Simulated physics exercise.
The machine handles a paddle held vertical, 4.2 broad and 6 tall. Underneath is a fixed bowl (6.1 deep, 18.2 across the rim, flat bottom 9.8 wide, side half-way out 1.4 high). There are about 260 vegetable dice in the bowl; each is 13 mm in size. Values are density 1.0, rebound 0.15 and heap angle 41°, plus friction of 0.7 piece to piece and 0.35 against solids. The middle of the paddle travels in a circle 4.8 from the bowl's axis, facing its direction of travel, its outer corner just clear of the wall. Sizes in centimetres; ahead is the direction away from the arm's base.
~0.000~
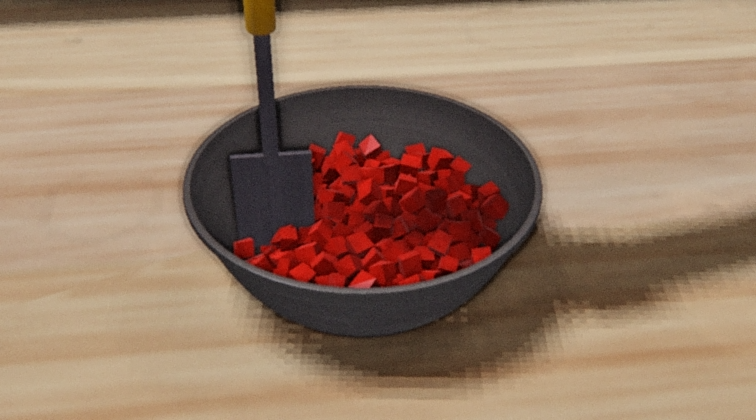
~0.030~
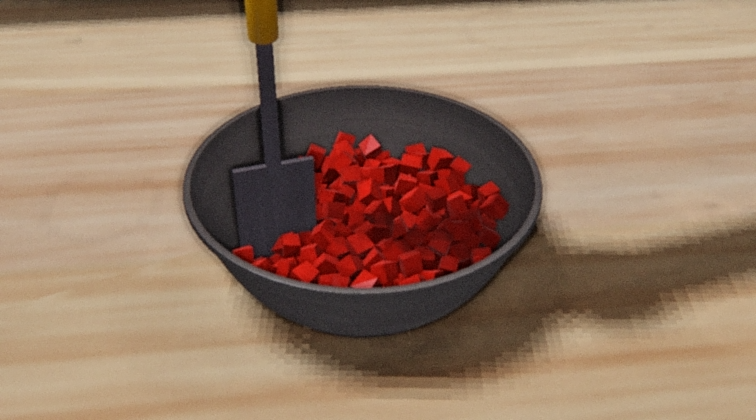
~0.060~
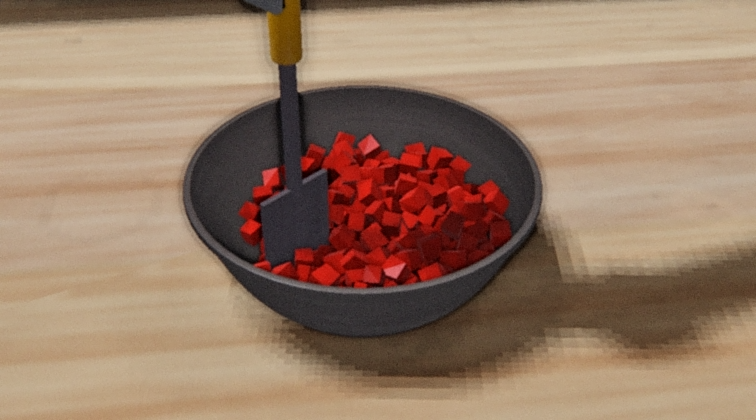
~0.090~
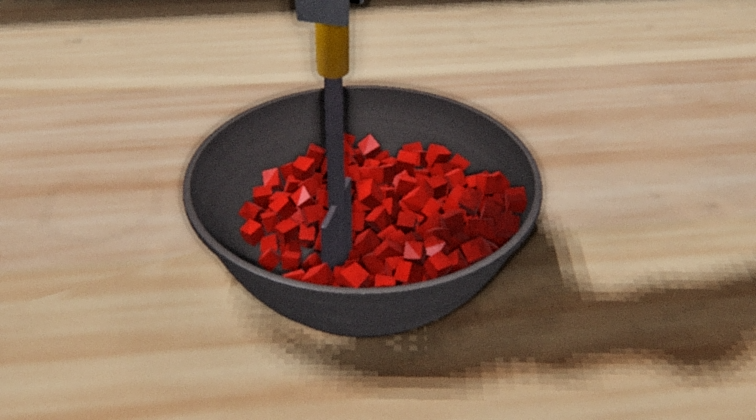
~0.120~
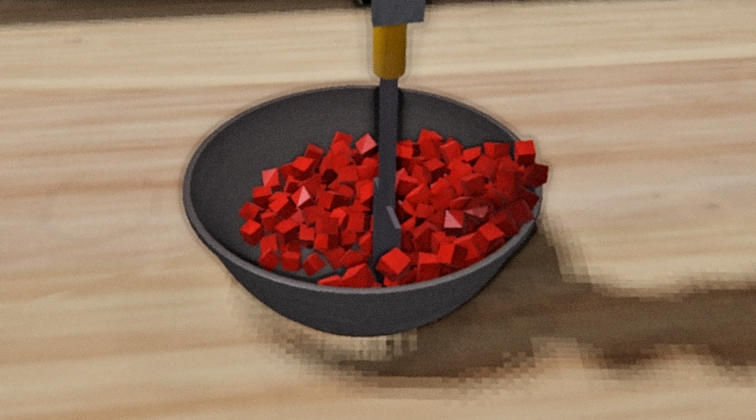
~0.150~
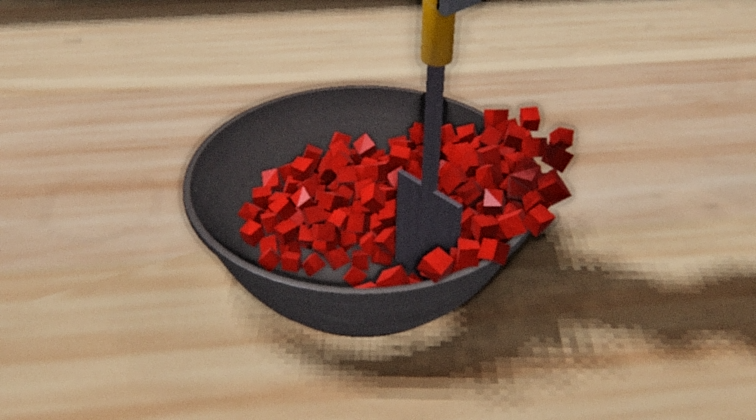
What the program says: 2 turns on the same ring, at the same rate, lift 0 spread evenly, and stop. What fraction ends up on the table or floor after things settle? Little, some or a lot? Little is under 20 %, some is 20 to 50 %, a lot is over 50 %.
A lot.
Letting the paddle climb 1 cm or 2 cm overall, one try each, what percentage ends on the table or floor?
Around 60 percent, then 55 percent.
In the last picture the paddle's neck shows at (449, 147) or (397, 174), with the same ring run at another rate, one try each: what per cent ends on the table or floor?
About 70 per cent, then about 55 per cent.
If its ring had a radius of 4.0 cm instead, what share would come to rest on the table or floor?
Near 55 percent.
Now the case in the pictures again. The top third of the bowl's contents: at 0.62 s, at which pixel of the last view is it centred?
In the last picture it sits around (382, 111).
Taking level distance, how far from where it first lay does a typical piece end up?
22 centimetres.
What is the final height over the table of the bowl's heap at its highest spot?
Top height: Around 4.0 cm.
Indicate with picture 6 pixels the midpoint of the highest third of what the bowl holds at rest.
Roughly pixel (346, 292).
After 0.39 s, 356° round, highest piece 10 above the table; 158 in the bowl, 70 on the table or floor, 30 in flight or on the tool.
After 0.62 s, 226° round, highest piece 9 above the table; 133 on the table or floor, 112 in the bowl, 13 in flight or on the tool.
After 0.94 s, 0° round, highest piece 4 above the table; 172 on the table or floor, 86 in the bowl.
After 1.64 s, 0° round, highest piece 4 above the table; 172 on the table or floor, 86 in the bowl.
In the end, 172 on the table or floor, 86 in the bowl. That is 67 % on the table or floor.
